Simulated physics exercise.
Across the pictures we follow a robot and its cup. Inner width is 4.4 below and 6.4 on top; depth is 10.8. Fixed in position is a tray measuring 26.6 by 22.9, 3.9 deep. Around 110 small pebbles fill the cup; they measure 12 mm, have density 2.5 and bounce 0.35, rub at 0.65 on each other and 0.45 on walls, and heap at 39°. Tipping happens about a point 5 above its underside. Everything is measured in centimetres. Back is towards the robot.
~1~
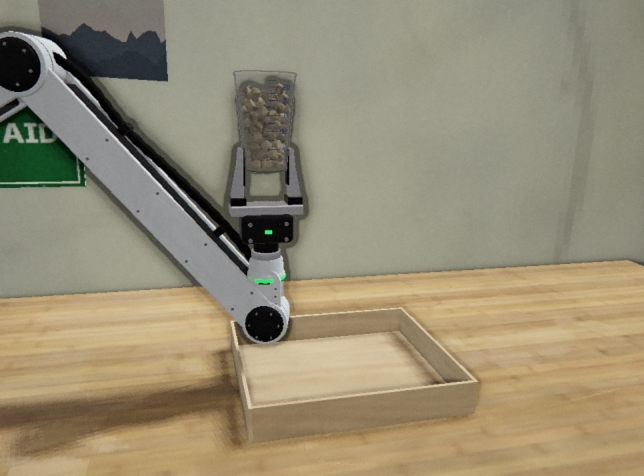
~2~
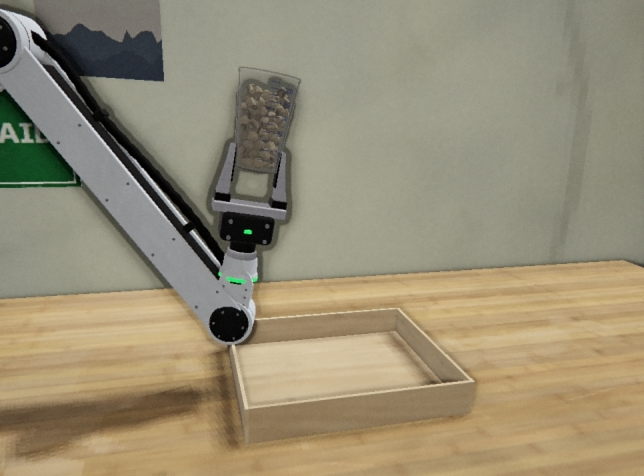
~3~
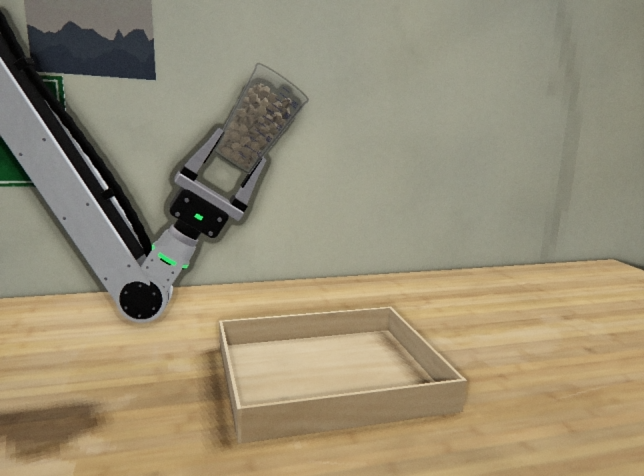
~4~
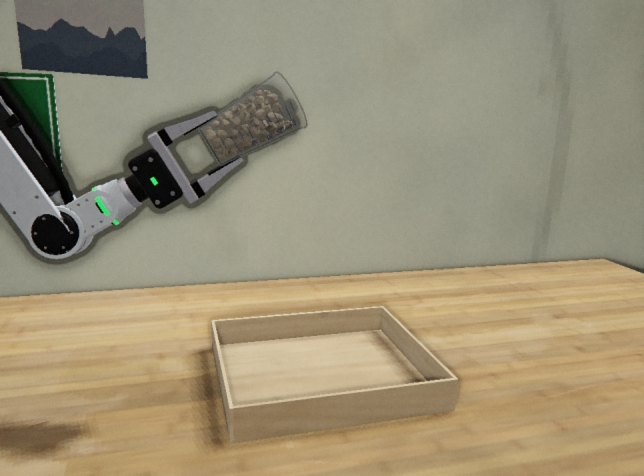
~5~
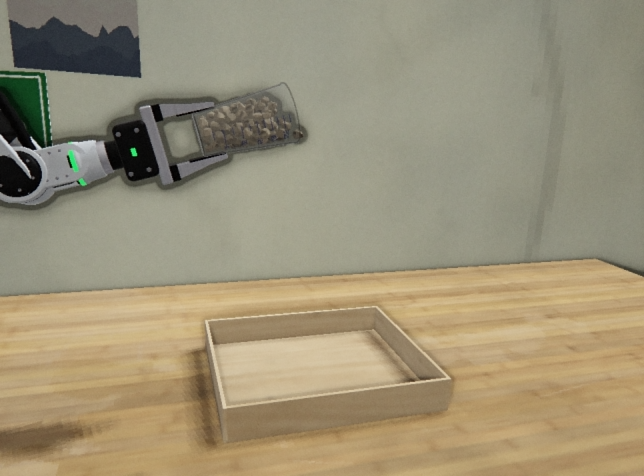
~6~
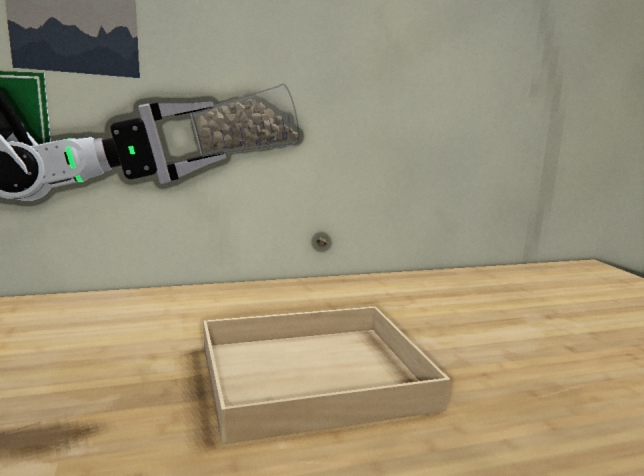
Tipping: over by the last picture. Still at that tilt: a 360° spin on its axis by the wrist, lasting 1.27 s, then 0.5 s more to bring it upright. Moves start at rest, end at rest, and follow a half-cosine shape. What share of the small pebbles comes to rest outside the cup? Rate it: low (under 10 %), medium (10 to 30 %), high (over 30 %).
Rating: Medium.
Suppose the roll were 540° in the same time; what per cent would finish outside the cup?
Then about 15 percent.
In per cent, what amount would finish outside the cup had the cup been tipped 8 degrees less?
It would come to roughly 0 percent.
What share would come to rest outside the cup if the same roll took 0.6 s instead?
In that case around 5 percent.
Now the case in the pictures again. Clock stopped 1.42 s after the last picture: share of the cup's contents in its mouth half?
It comes to around 45 per cent, more or less.
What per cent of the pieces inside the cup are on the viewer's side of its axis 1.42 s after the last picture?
Roughly 40 in every hundred.
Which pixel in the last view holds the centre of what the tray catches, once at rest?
Near (330, 365).
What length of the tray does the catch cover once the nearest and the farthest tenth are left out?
14 cm, roughly.
Then, 0.71 s on, tipped 77°, highest piece 35 above the table; 104 in the cup, 2 in the tray, 3 in flight or on a rim.
Then, 1.42 s on, tipped 62°, highest piece 36 above the table; 95 in the cup, 14 in the tray.
Then, 1.97 s on, upright, highest piece 38 above the table; 94 in the cup, 15 in the tray.
Then, 2.67 s on, upright, highest piece 38 above the table; 94 in the cup, 15 in the tray.
In the end, 94 in the cup, 15 in the tray. That is 14 % outside the cup.
